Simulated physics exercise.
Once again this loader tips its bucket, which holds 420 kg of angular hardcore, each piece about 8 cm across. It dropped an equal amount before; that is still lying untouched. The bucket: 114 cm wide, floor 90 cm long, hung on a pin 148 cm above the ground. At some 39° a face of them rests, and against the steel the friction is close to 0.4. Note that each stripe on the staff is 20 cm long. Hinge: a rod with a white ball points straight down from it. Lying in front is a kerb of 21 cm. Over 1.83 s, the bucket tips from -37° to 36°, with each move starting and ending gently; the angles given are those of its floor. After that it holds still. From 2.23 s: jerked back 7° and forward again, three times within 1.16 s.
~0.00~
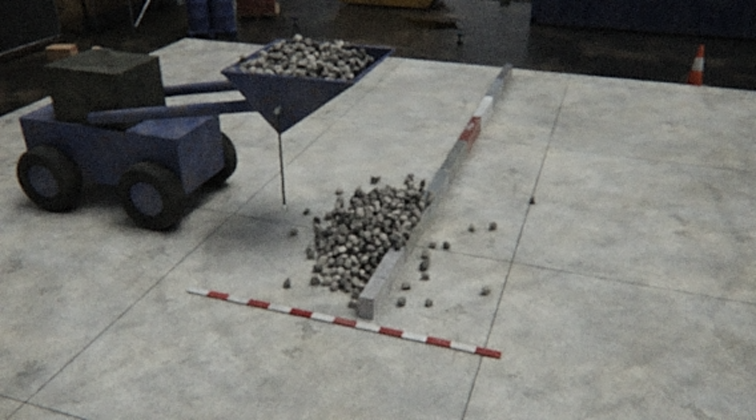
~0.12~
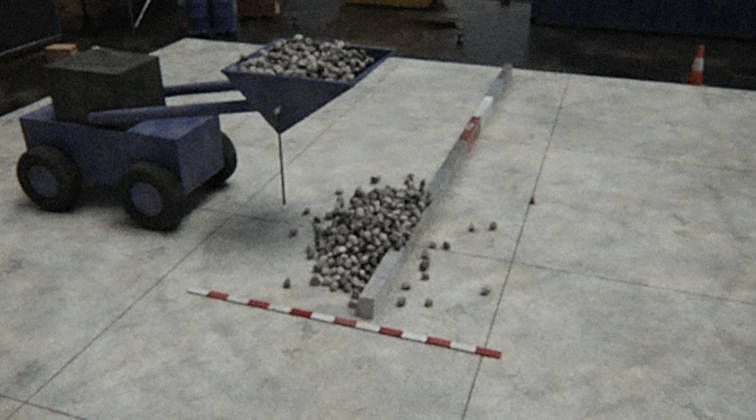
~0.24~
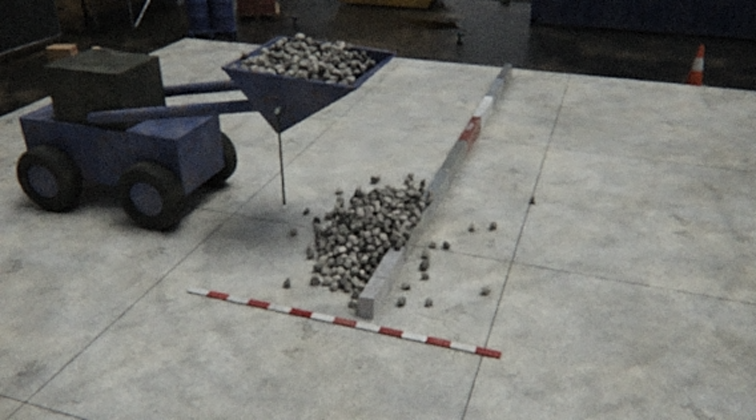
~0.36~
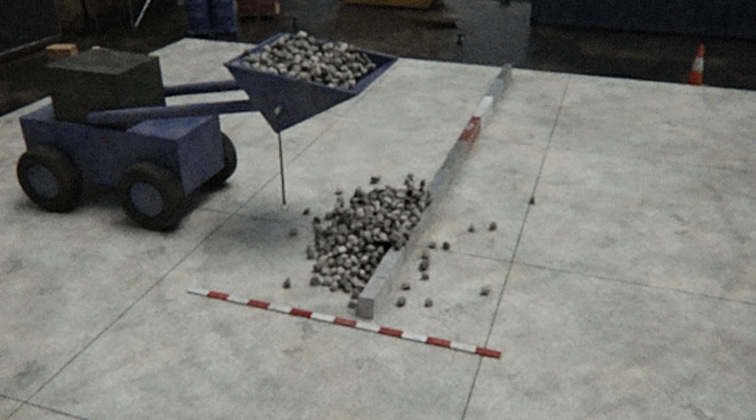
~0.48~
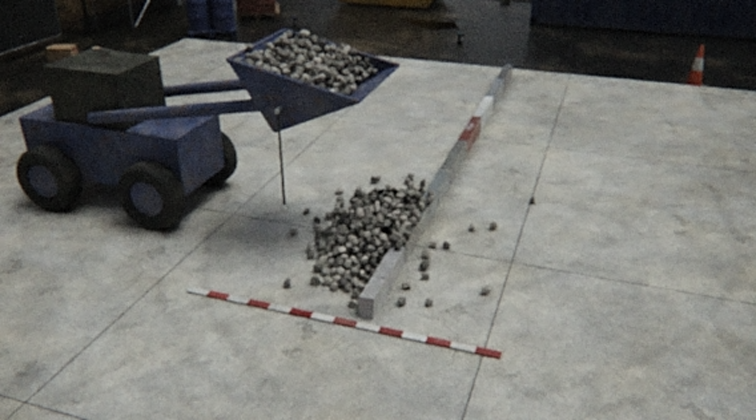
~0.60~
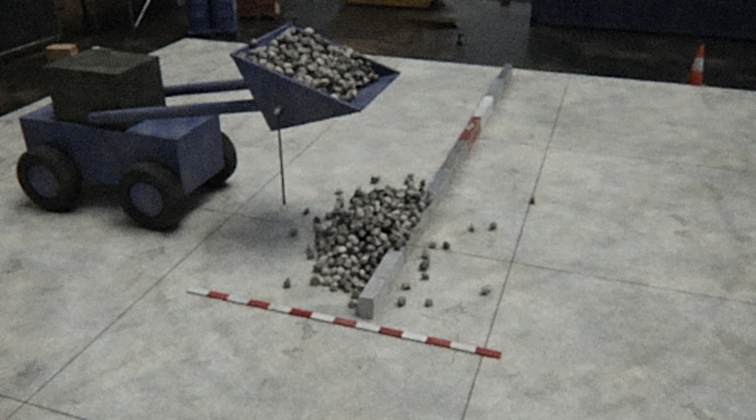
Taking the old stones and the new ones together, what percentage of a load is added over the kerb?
About 49 per cent.
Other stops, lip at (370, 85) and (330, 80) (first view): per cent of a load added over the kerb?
I'd expect near 75 per cent first and near 10 per cent next.
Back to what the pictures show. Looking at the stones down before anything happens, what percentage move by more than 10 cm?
I'd put it at about 5 per cent.
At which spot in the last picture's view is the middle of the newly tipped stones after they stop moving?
In the last view, somewhere near (410, 233).
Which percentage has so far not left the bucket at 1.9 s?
That works out to about 50 %.
After 1.4 s the floor is at 24°; in per cent of one load, 99 in the bucket, 99 on this side of the kerb, 2 over the kerb; the foremost stones are at (466, 251).
After 1.9 s the floor is at 36°; in per cent of one load, 51 in the bucket, 146 on this side of the kerb, 4 over the kerb; the foremost stones are at (470, 251).
After 3.8 s the floor is at 36°; in per cent of one load, 0 in the bucket, 149 on this side of the kerb, 51 over the kerb; the foremost stones are at (538, 264).
After 6.6 s the floor is at 36°; in per cent of one load, 0 in the bucket, 149 on this side of the kerb, 51 over the kerb; the foremost stones are at (538, 264). Net gain over the kerb, 49.
